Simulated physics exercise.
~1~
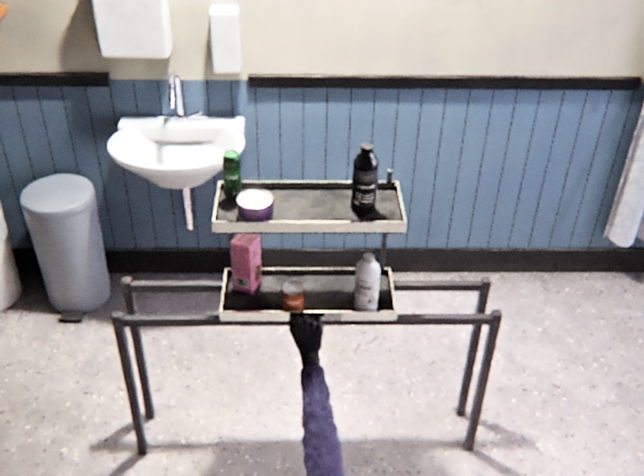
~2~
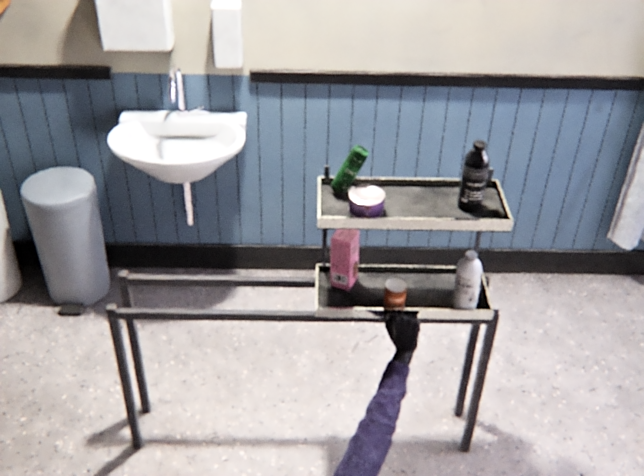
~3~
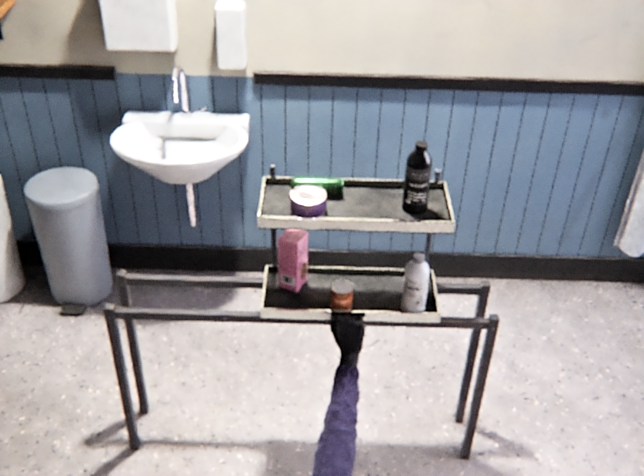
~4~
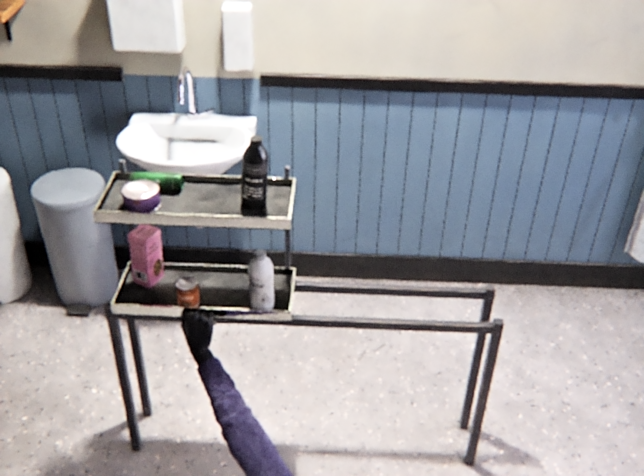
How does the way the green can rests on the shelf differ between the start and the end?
At the start the green can stands upright on the upper tray, but by the end it is lying on its side there.
In a washroom with a sink and blue panelling, a gloved hand slid a two-level shelf right along a metal frame, and the green can tipped and fell over. The hand then moved the shelf to the left end, with the black bottle still upright.
